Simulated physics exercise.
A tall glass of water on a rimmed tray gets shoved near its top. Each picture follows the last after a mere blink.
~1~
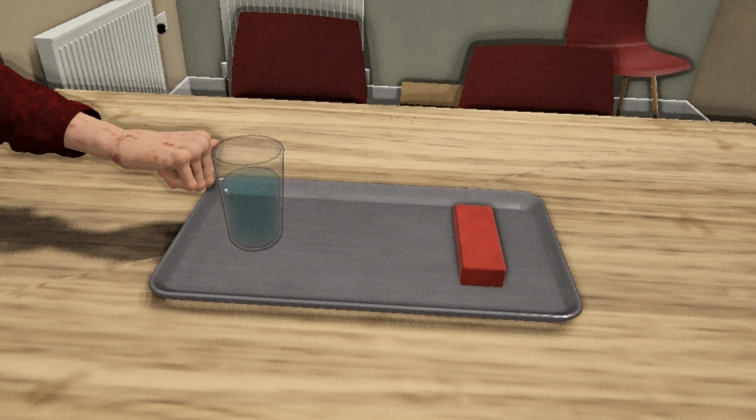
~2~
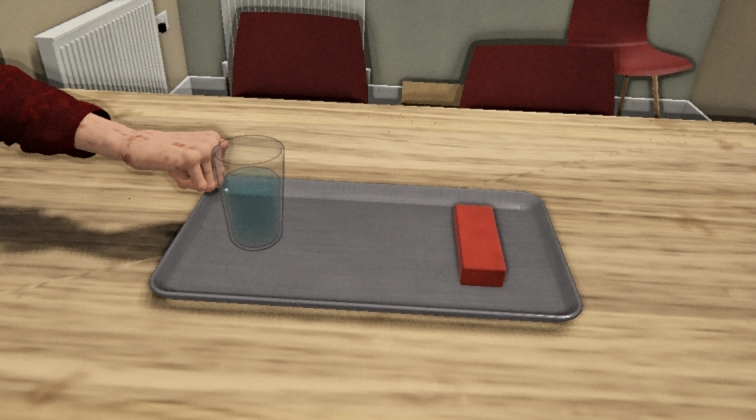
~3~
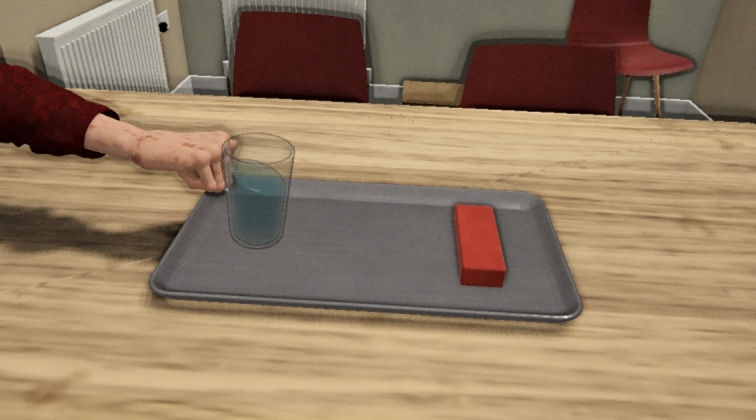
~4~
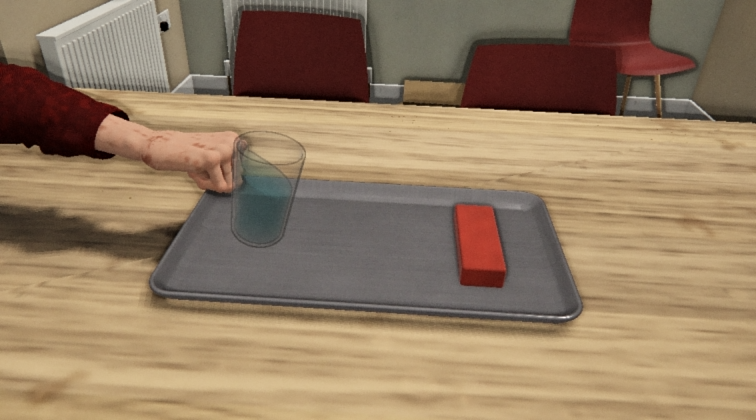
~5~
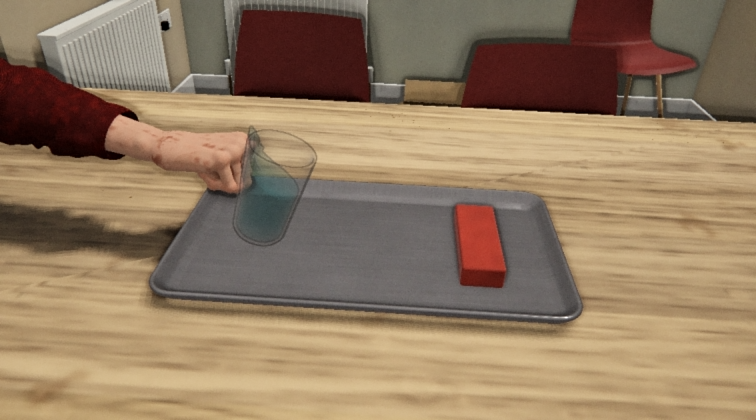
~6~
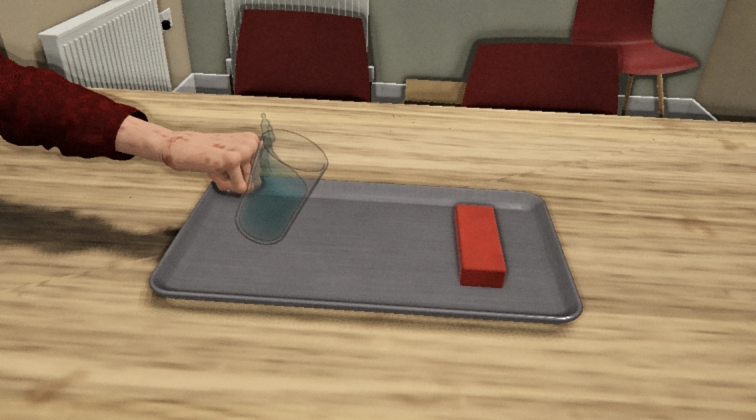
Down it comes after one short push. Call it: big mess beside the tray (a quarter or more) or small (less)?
Small.
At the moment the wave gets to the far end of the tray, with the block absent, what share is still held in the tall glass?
Roughly 45 %, give or take.
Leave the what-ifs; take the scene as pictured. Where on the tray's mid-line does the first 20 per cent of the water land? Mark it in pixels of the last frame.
I'd put it at roughly (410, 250) on the centre line.
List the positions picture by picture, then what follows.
The first picture shows tilt 0°; right rim (281, 153); surface from (224, 176) to (280, 179); the tray's far rim is at (559, 247); a block is fixed to the tray further along.
The second picture shows tilt 0°; right rim (282, 153); surface from (224, 175) to (280, 179).
The third picture shows tilt 6°; right rim (292, 154); surface from (229, 159) to (282, 179).
The fourth picture shows tilt 12°; right rim (304, 157); surface from (239, 141) to (293, 185).
The fifth picture shows tilt 18°; right rim (315, 161); surface from (246, 167) to (299, 187).
The sixth picture shows tilt 25°; right rim (326, 166); surface from (253, 171) to (309, 187); 1 per cent is over the edge.
A moment on, the tall glass is falling and 99 per cent is in the glass, 0 on the tray and 1 above or beyond its rim.
Next, the tall glass lies on its side and 61 per cent is in the glass, 25 on the tray and 14 above or beyond its rim.
Then the tall glass lies on its side and 30 per cent is in the glass, 43 on the tray and 28 above or beyond its rim.
Later the tall glass lies on its side and 16 per cent is in the glass, 72 on the tray and 13 above or beyond its rim.
Finally, 88 per cent is held by tray and glass, 12 is off the tray.
